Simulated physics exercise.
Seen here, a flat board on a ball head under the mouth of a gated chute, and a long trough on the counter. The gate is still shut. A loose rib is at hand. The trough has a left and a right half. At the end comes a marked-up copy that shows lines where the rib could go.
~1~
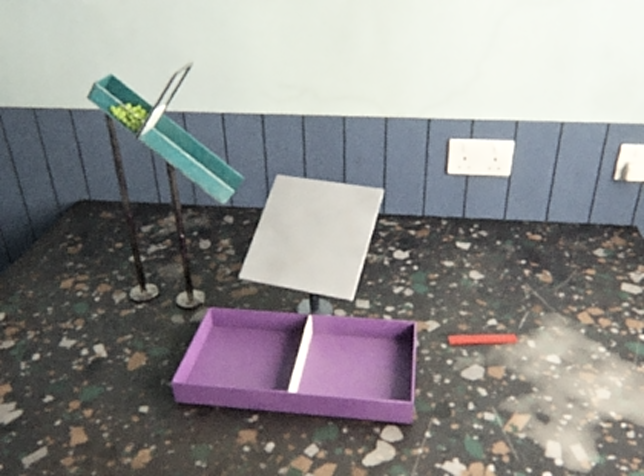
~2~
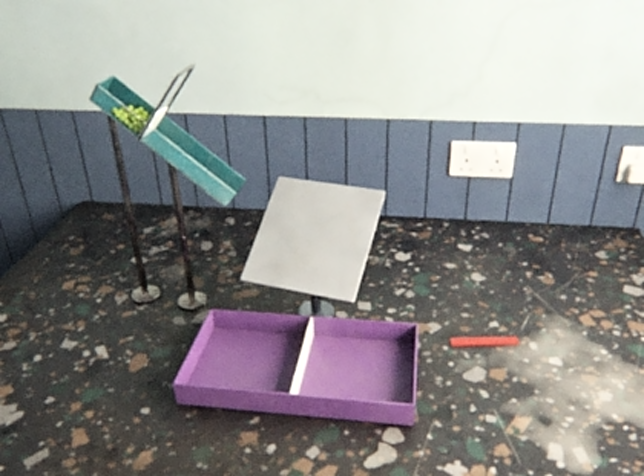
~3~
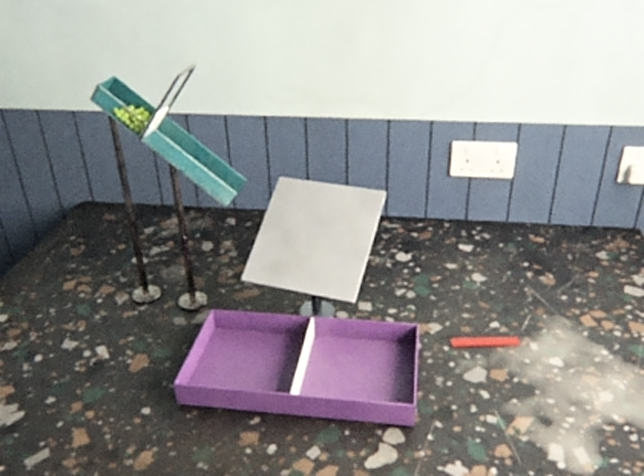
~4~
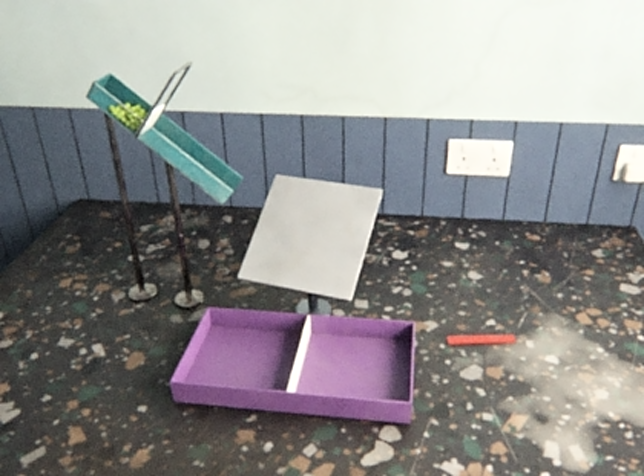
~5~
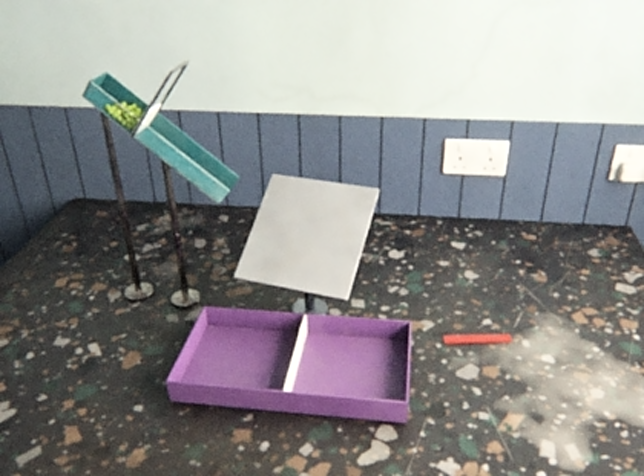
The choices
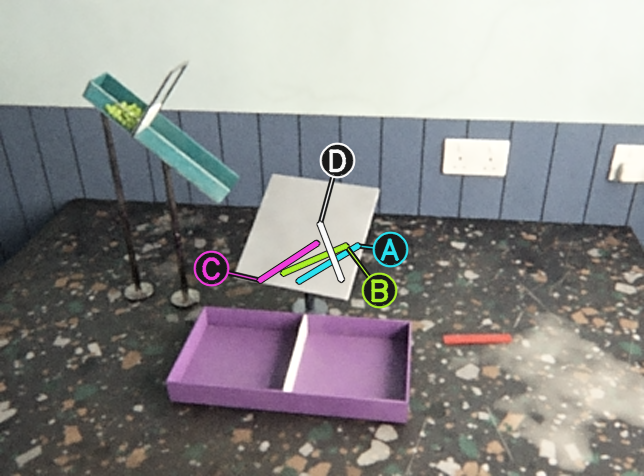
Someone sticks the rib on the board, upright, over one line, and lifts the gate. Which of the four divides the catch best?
Use line D.
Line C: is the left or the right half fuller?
Left.
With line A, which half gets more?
Left.
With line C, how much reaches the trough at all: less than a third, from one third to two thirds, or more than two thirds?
More than two thirds.
On the marked copy, line A from (357, 245) to (299, 281); line B from (345, 245) to (283, 273); line C from (316, 243) to (260, 280); line D from (320, 224) to (341, 279).
For line A, of what is caught, the bulk in the left half, a small share in the right.
For line B, of what is caught, all but a few in the left half, a small share in the right.
For line C, of what is caught, all but a few in the left half, a small share in the right.
For line D, of what is caught, close to a third in the left half, close to two thirds in the right.
